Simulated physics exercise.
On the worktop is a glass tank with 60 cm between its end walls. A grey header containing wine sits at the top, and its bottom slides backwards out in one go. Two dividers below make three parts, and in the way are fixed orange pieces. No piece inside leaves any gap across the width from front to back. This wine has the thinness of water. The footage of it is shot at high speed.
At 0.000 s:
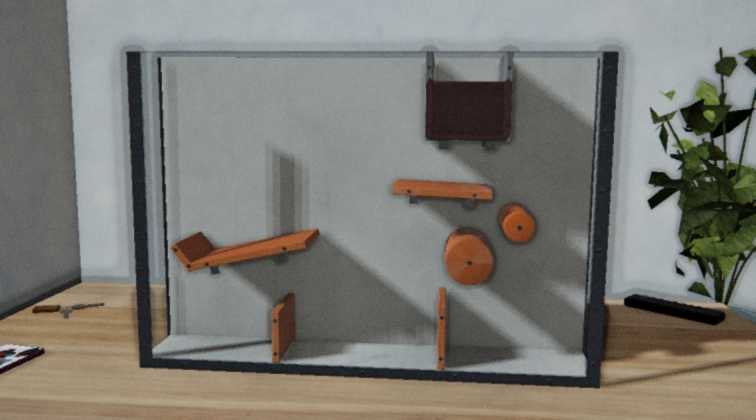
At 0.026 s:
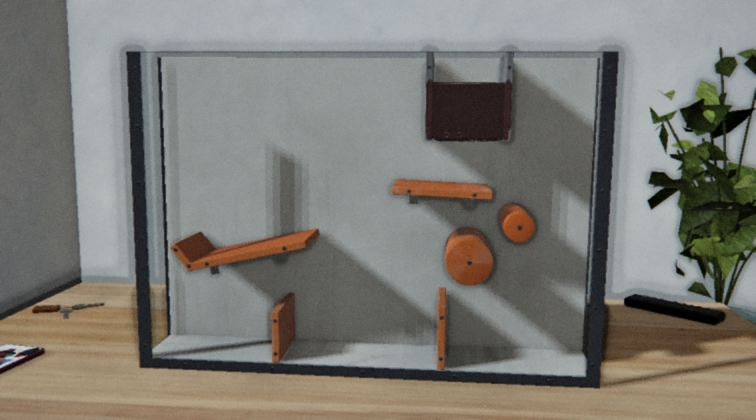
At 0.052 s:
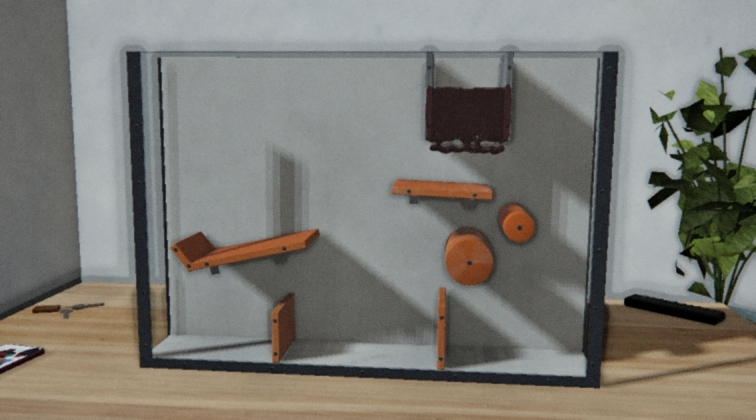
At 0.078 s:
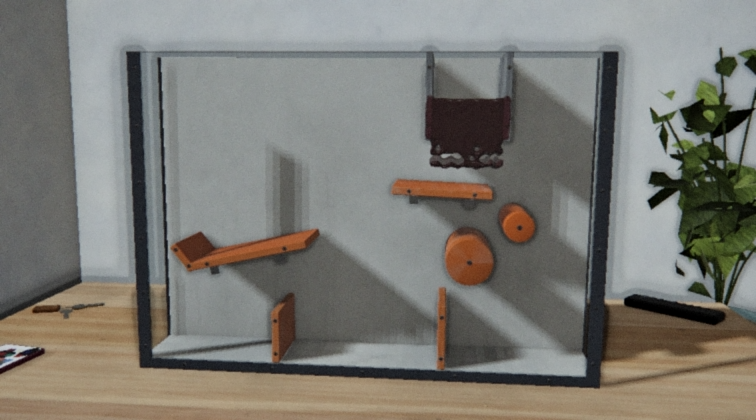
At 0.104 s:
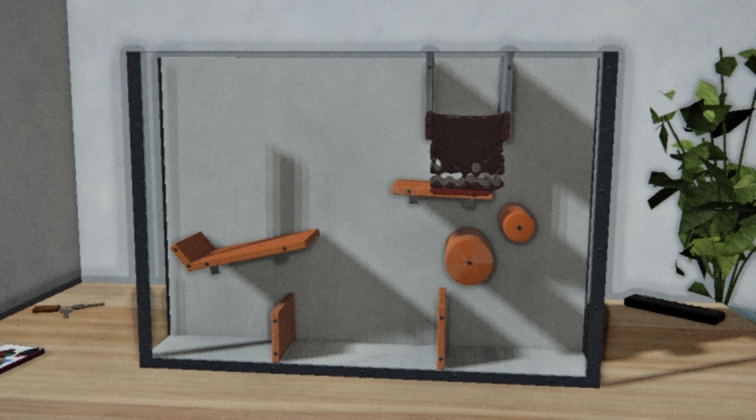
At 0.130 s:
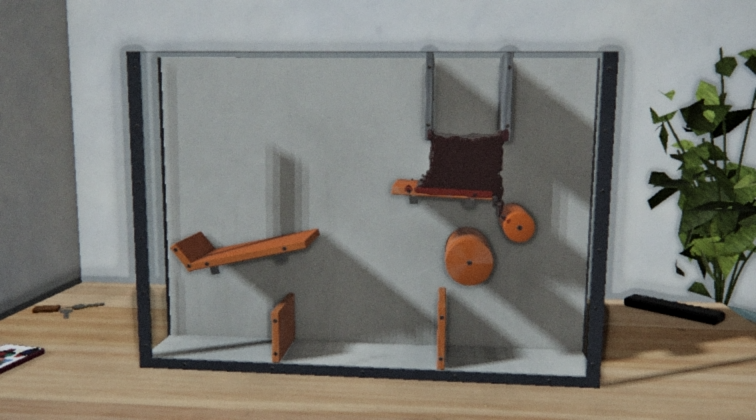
The footage shows a glass tank on a wooden worktop as dark red wine drops from a header at the top, its lower edge breaking up, and lands on the orange ledge below, some reaching past the ledge's right end.
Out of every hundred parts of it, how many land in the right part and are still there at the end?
Roughly 60 out of 100.
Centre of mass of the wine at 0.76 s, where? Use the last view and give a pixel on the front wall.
Centre of mass, last view: Approx. (410, 340).
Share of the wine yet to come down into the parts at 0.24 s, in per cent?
Close to 95 in a hundred.
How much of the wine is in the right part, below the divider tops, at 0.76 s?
I'd say near 52 per cent sits there.
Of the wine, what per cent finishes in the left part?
It winds up at close to 14 %, more or less.
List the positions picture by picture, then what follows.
In the first picture, the wine has come down to (442, 135); the highest of it is at (444, 83); the piece under the header is centred near (442, 193); divider tops at (275, 314) and (442, 308).
In the second picture, the wine has come down to (444, 140); the highest of it is at (460, 83).
In the third picture, the wine has come down to (498, 152); the highest of it is at (478, 89).
In the fourth picture, the wine has come down to (481, 168); the highest of it is at (483, 101); below the header it spans (432, 151) to (503, 144).
In the fifth picture, the wine has come down to (442, 189); the highest of it is at (437, 116); below the header it spans (431, 169) to (502, 182).
In the sixth picture, the wine has come down to (500, 213); the highest of it is at (433, 137); below the header it spans (420, 180) to (503, 189).
After 0.24 s 97 per cent has yet to come down; below, left 0, middle 0, right 3.
After 0.39 s 65 per cent has yet to come down; below, left 1, middle 4, right 30.
After 0.76 s 11 per cent has yet to come down; below, left 14, middle 23, right 52.
In the end the left part holds 14, the middle 24 and the right 58 per cent.
